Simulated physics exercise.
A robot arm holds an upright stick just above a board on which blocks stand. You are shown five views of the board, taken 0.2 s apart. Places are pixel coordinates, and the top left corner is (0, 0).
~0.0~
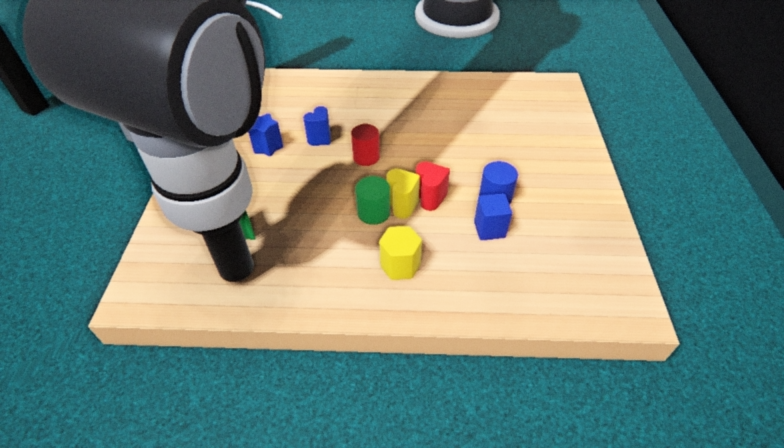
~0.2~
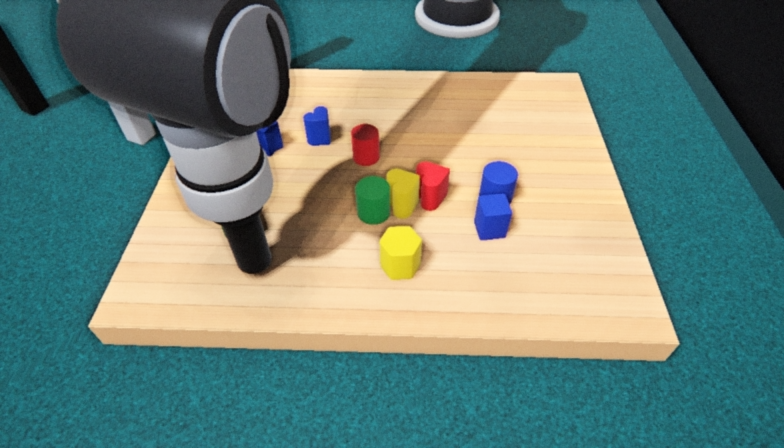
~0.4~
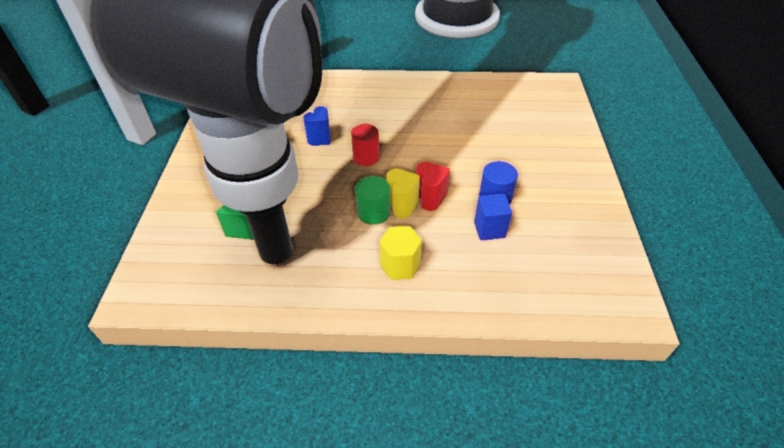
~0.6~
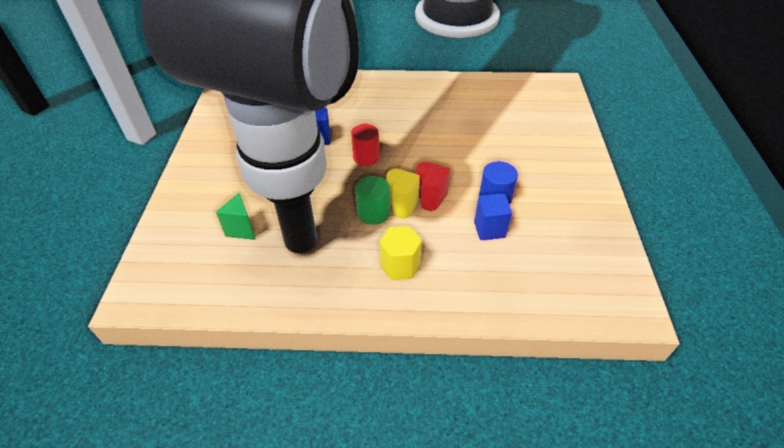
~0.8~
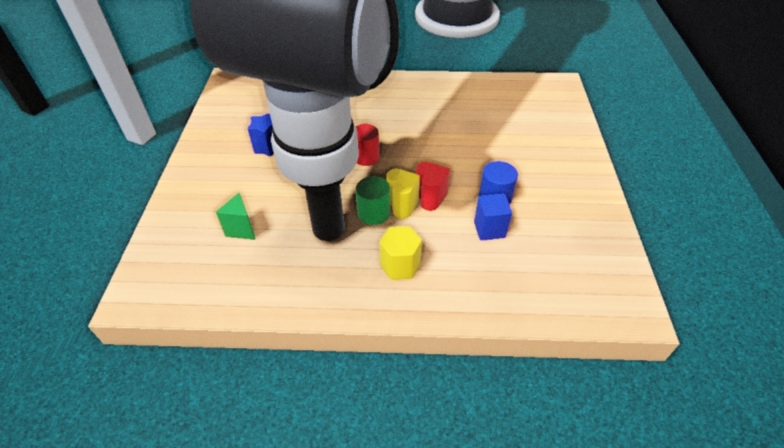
Robot arm moving a black upright stick rightward and slightly away across a wooden board, while the coloured blocks stay still.
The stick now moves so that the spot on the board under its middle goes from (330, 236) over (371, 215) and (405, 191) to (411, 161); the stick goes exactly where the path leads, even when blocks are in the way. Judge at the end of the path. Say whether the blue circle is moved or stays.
From what I can tell, it won't keep its place.
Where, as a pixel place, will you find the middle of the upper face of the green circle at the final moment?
The green circle ends near (443, 138).
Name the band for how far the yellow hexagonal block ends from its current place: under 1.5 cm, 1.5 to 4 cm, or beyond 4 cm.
It will move less than 1.5 cm.
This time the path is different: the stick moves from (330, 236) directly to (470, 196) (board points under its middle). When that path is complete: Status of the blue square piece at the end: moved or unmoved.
The result: It stays put.
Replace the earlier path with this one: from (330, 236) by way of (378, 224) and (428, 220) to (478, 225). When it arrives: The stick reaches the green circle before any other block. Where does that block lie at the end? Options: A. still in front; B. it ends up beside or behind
The answer is B.
The first path, step by step. One third of the way, stick at (371, 208); green circle at (397, 175); yellow heart-shaped block at (425, 171); red heart-shaped block at (452, 167).
Two thirds of the way, stick at (405, 184); green circle at (433, 155); yellow heart-shaped block at (461, 155), turned 20° clockwise; red heart-shaped block at (488, 156), turned 25° clockwise; blue circle at (510, 172).
At the end, stick at (411, 154); green circle at (443, 138); yellow hexagonal block not moved; yellow heart-shaped block at (468, 149), turned 45° clockwise; red heart-shaped block at (494, 155), turned 30° clockwise; blue circle at (513, 173).
